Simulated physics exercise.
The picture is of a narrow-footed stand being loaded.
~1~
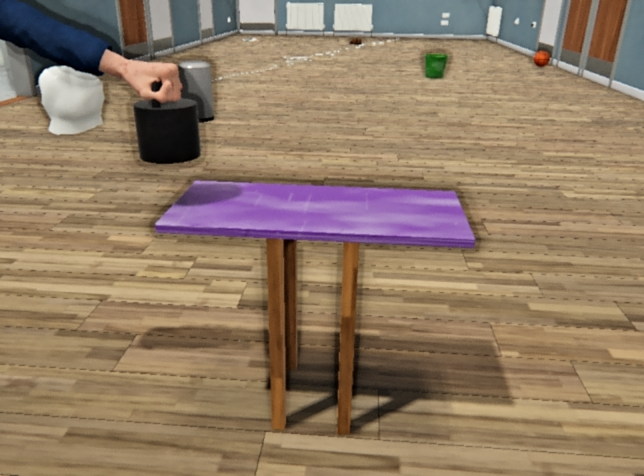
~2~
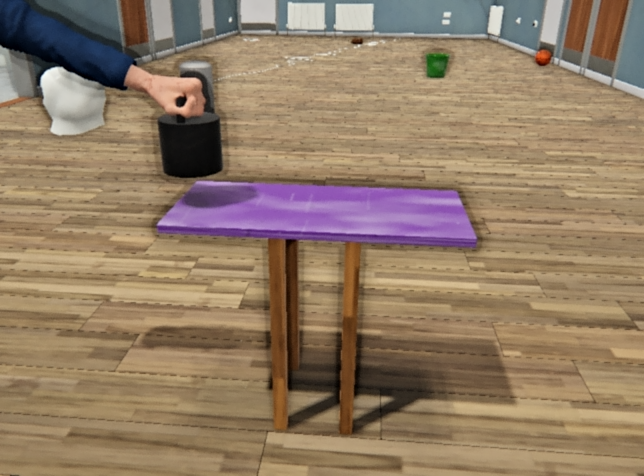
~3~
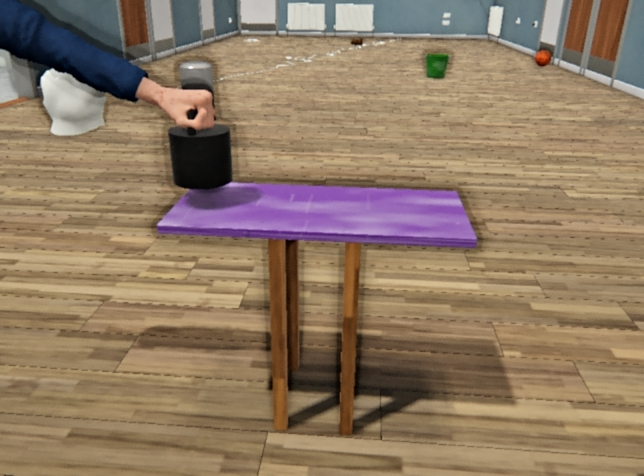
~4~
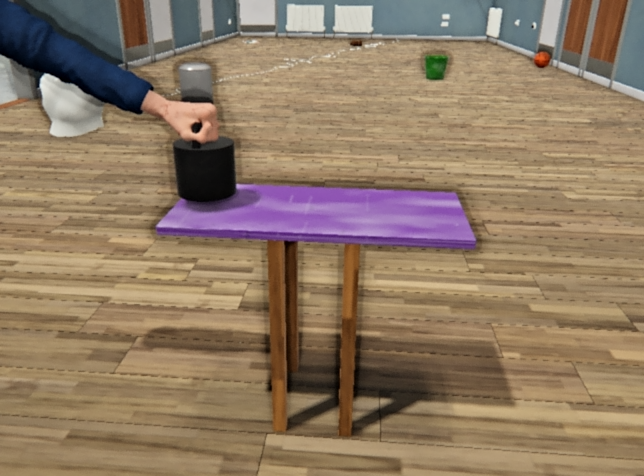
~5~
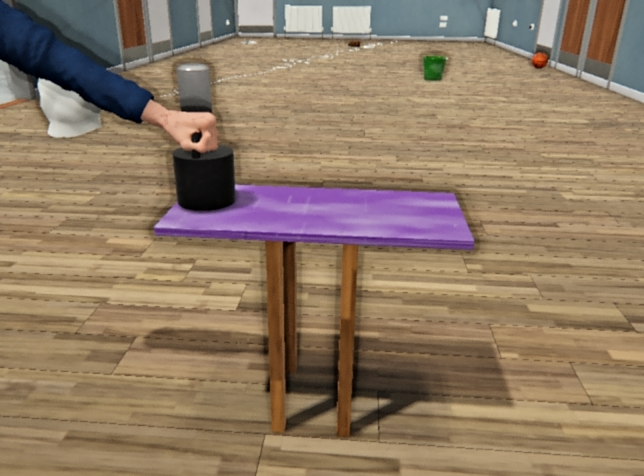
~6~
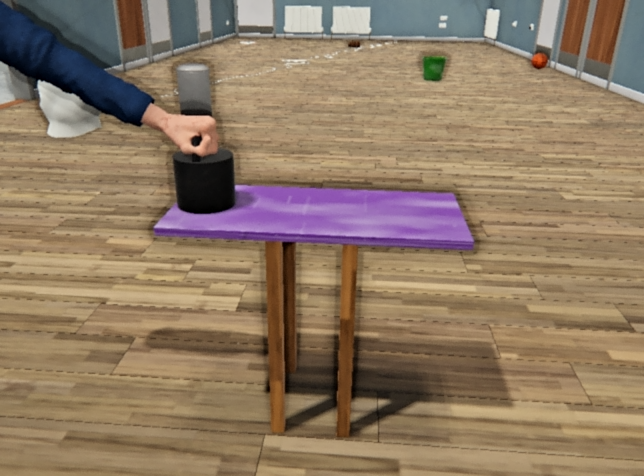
The clip opens with a hand in a dark blue sleeve holding a black cylinder by its top, above and beyond the left end of a narrow purple table. The hand moves the cylinder right and lowers it onto the tabletop's left end, keeping its grip.
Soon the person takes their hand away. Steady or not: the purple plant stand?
What you'd see is that the purple plant stand keels over.
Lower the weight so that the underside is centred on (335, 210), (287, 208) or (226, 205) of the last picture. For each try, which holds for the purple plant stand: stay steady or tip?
In sequence, it remains upright; next it remains upright; last it tumbles over.
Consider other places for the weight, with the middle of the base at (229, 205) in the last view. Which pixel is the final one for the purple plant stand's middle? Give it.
(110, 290) or so.
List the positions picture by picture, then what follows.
Still on the way; purple plant stand (318, 211); weight (168, 130), in the first picture.
Still on the way; purple plant stand (320, 211); weight (191, 144), in the second picture.
Still on the way; purple plant stand (320, 211); weight (202, 155), in the third picture.
Still on the way; purple plant stand (319, 212); weight (205, 168), in the fourth picture.
Still on the way; purple plant stand (317, 213); weight (205, 177), in the fifth picture.
In place, still held; purple plant stand (317, 213); weight (205, 180), in the sixth picture.
Then, 0.48 s after the last picture, purple plant stand tipped 22° from how it was near (228, 211).
Then, 0.66 s after the last picture, purple plant stand tipped 56° from how it was near (137, 264).
At rest, the purple plant stand overbalances, near (111, 290).
